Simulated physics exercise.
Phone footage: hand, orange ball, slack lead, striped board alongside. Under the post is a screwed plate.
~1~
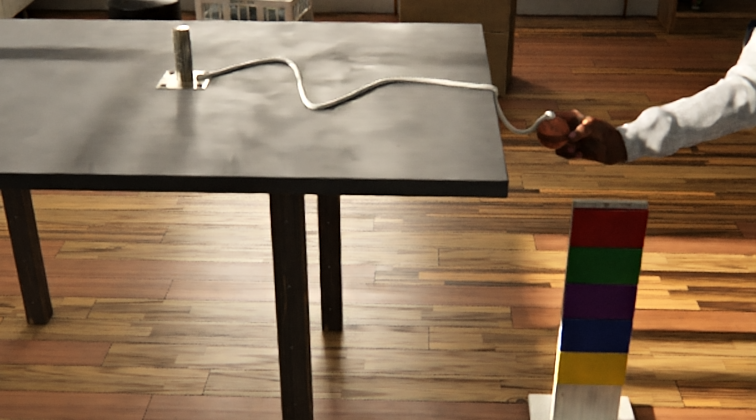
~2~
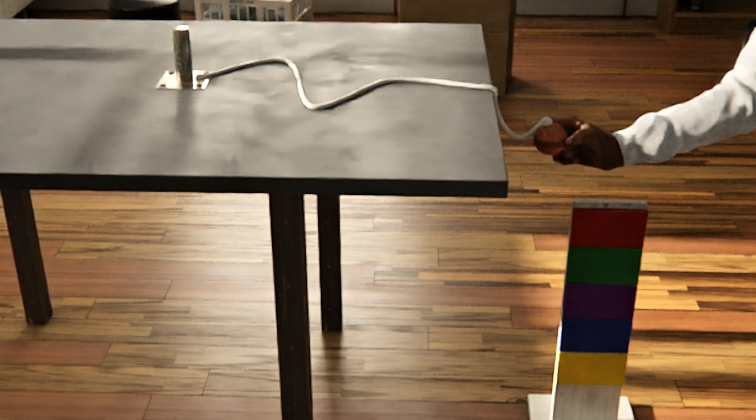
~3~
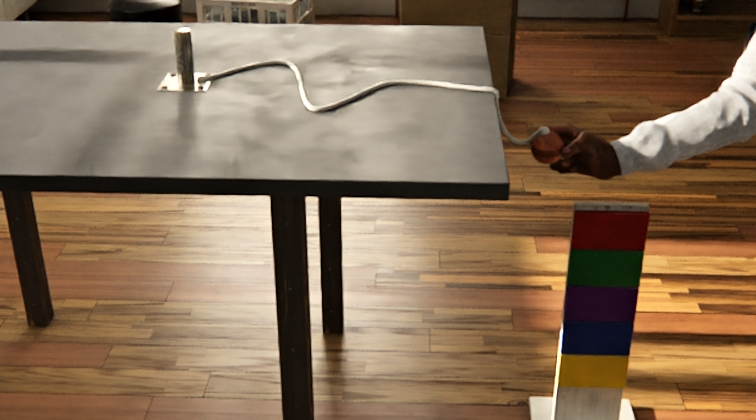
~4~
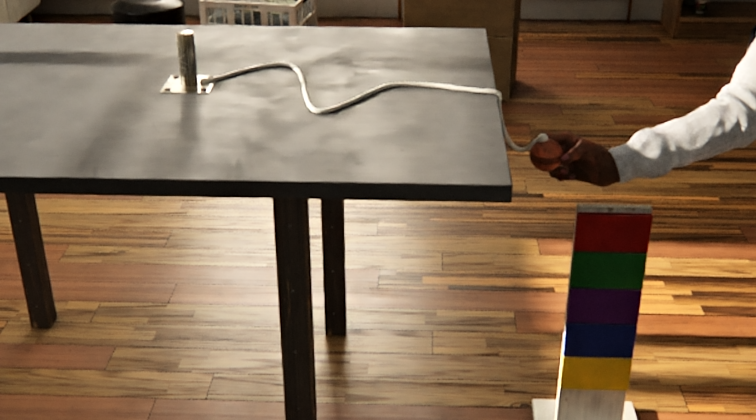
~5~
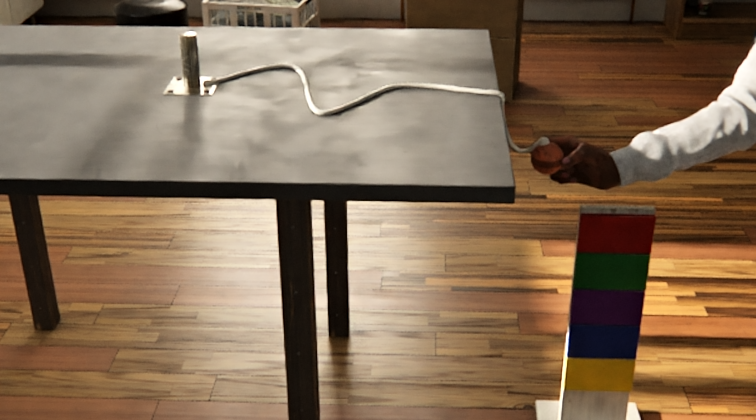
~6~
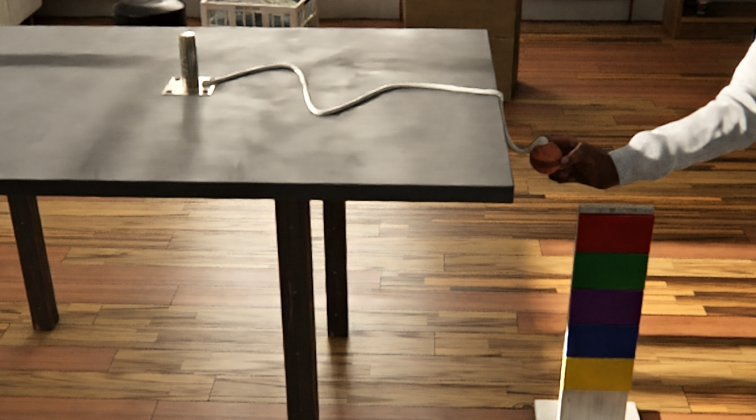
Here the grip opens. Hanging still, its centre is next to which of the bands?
Its middle rests at the blue band.
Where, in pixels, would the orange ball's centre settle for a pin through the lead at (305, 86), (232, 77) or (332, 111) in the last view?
Taking the tries in turn: (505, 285), (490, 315) and (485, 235).
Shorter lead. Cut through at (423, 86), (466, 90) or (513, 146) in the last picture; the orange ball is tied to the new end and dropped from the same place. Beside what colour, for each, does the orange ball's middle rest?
The bands would be higher than all five, red and purple, in that order.
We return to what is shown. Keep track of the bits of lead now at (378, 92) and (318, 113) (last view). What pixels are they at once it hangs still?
They go to (499, 123) and to (444, 93).
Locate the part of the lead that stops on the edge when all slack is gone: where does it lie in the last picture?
Answer: The point at (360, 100).
Soon after, ball near (465, 322); level with blue.
After that, ball near (507, 328); level with blue.
In the end, ball near (483, 325); level with blue. Its middle rests at the blue band.
